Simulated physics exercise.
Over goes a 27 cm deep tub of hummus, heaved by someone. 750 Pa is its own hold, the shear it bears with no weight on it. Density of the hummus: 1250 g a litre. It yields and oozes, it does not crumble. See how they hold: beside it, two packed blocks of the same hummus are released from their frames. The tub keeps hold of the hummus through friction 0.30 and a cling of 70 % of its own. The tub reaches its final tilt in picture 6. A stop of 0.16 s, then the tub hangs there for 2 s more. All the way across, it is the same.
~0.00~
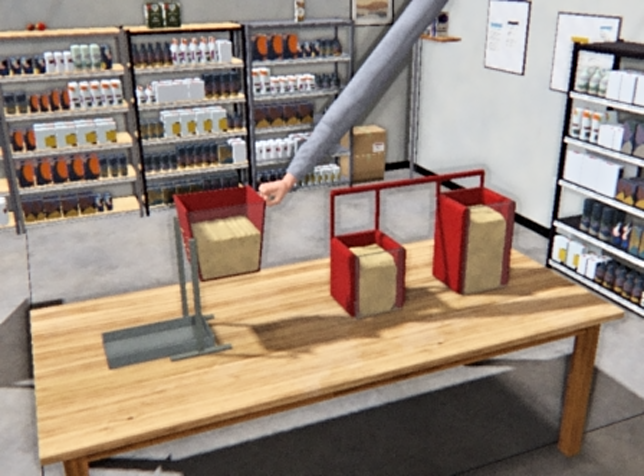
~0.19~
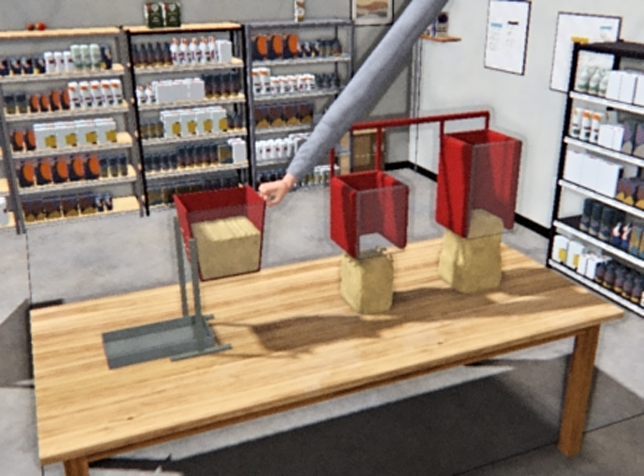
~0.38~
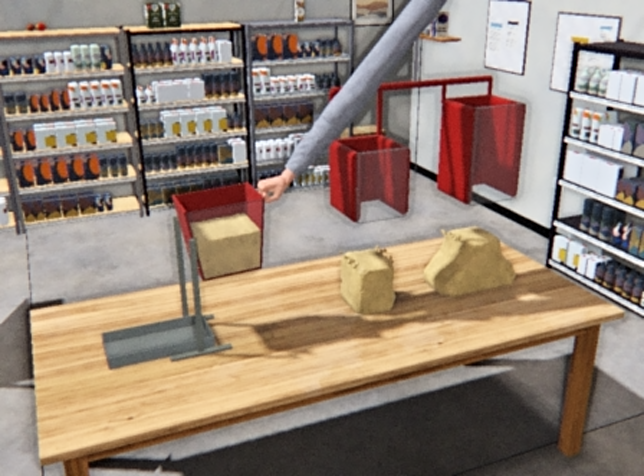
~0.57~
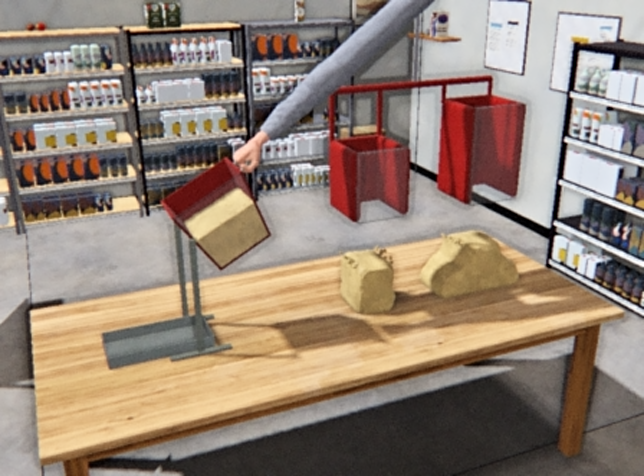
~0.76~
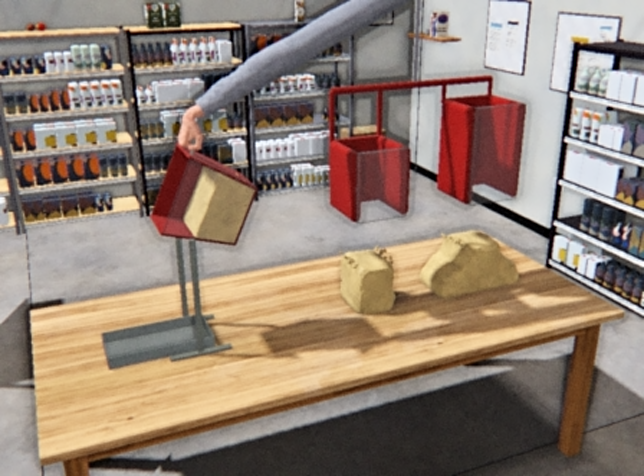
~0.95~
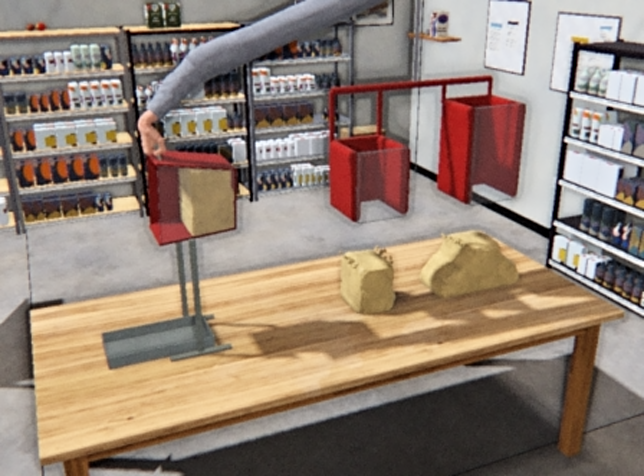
The clip shows two joined red holders rising off two tan blocks on a wooden table, the right block slumping into a low mound, before a hand tips a red tub leftward nearly onto its side, the tan filling still inside.
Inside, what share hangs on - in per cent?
I would say around 100 per cent.
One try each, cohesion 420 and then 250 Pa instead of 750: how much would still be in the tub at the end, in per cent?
In that order: 65 %, 50 %.
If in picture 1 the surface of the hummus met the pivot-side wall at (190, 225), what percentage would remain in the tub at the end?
Roughly 70 per cent would still be in the tub at the end.
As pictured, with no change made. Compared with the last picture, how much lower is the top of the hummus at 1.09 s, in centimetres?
I reckon it's close to 2 cm.
By 1.09 s, the tub is at 87 degrees and holds 100 %.
By 1.26 s, the tub is at 87 degrees and holds 100 %.
By 1.43 s, the tub is at 87 degrees and holds 100 %.
By 1.60 s, the tub is at 87 degrees and holds 100 %.
By 2.95 s, at the end, the tub is at 87 degrees and holds 100 %.
